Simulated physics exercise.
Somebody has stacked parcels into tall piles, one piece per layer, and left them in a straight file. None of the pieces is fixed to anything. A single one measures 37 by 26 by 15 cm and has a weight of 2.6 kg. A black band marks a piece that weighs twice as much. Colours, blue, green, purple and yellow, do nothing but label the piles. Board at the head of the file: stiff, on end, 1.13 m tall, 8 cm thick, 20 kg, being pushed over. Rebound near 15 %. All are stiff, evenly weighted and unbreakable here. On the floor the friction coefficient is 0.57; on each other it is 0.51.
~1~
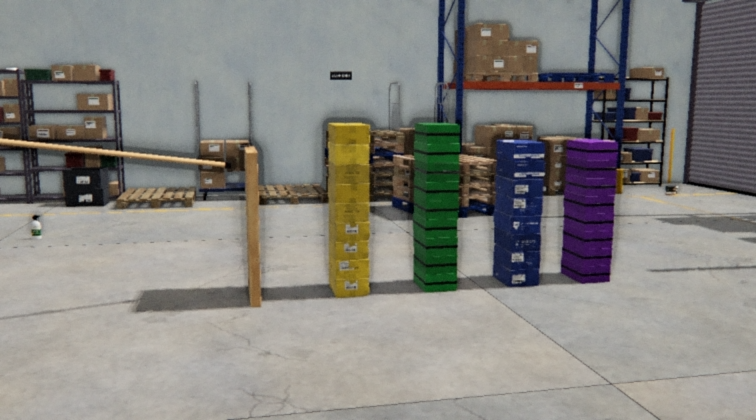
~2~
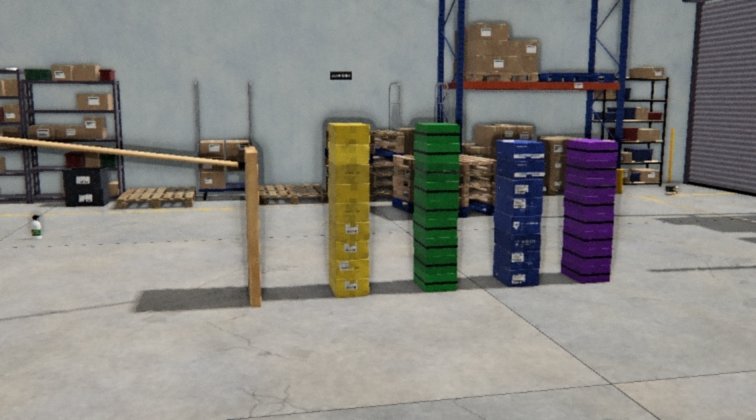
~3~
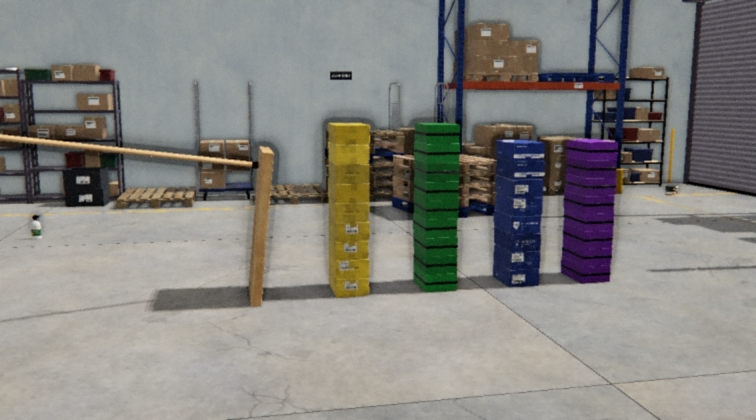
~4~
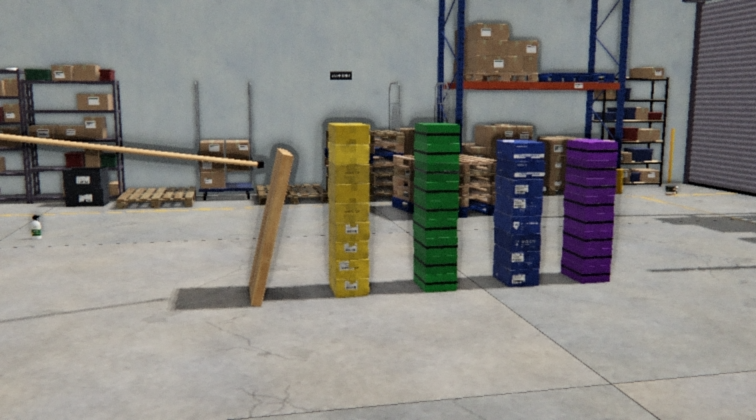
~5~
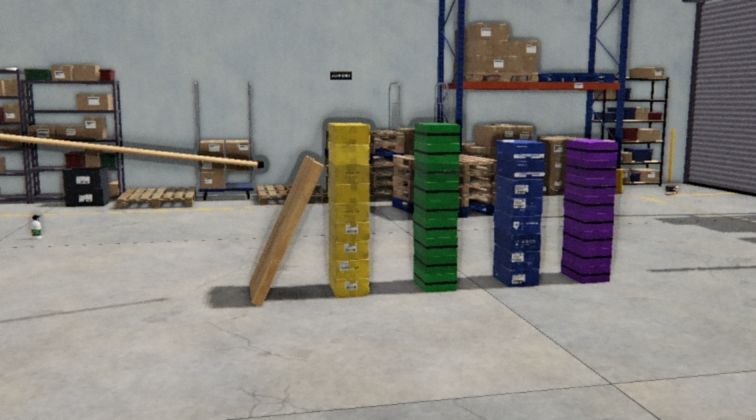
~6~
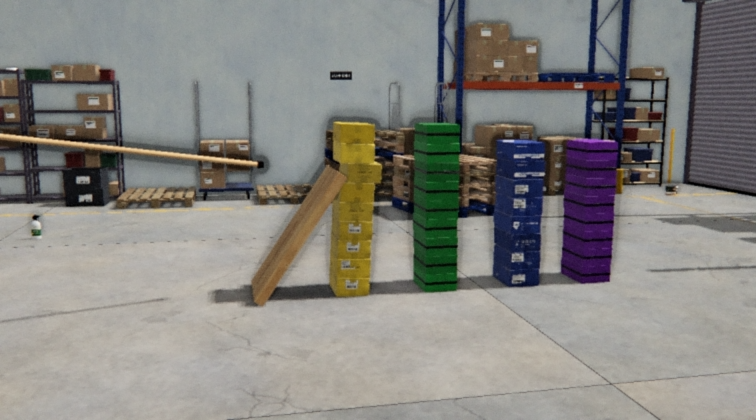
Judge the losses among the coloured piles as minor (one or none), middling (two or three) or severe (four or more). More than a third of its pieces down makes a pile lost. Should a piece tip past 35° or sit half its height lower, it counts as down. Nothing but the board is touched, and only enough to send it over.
The losses are severe.
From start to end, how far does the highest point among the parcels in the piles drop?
60 cm.
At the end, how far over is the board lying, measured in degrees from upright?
It ends up leaning about 70 degrees from upright.
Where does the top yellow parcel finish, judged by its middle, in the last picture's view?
Look near (524, 221) in the final frame.
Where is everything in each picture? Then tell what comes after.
In the first picture (pixels give the middle of a visible side), pole end (227, 166) 10 cm short, board 0° from upright; top yellow parcel (353, 135); top green parcel (444, 134); none of the others has stirred.
The second picture shows pole end (241, 165) 5 mm short, board 0° from upright; top green parcel (444, 134).
The third picture shows pole end (255, 165) 9 cm in, board 6° from upright; top green parcel (444, 134); none of the others has stirred.
The fourth picture shows pole end (260, 165) 13 cm in, stopped, board 13° from upright; top green parcel (444, 134); none of the others has stirred.
The fifth picture shows pole end (260, 165) 13 cm in, stopped, board 25° from upright; top green parcel (444, 134); none of the others has stirred.
The sixth picture shows pole end (260, 165) 13 cm in, stopped, board 34° from upright; top yellow parcel (358, 134) 37 mm from its place; top green parcel (444, 134); movement in 7 of them.
Then, 0.83 s past the last view, board 57° from upright; none of the 34 parcels down, 18 disturbed; top yellow parcel 23° from how it stood; top green parcel 4° from how it stood.
Then, 1.57 s past the last view, board 69° from upright; 18 of the 34 parcels down; top yellow parcel 40° from how it stood, 39 cm lower; top green parcel 23° from how it stood, 12 cm lower.
Then, 2.11 s past the last view, board 69° from upright; 29 of the 34 parcels down; top yellow parcel 45° from how it stood, 68 cm lower; top purple parcel 34° from how it stood, 17 cm lower.
Then, 2.57 s past the last view, board 69° from upright; 33 of the 34 parcels down; top purple parcel upside down; top blue parcel on its side.
In the end, board 69° from upright; 33 of the 34 parcels down; top purple parcel upside down; top blue parcel upside down. Wrecked, blue, green, purple and yellow. From the last view, middles, top blue parcel near (730, 245).
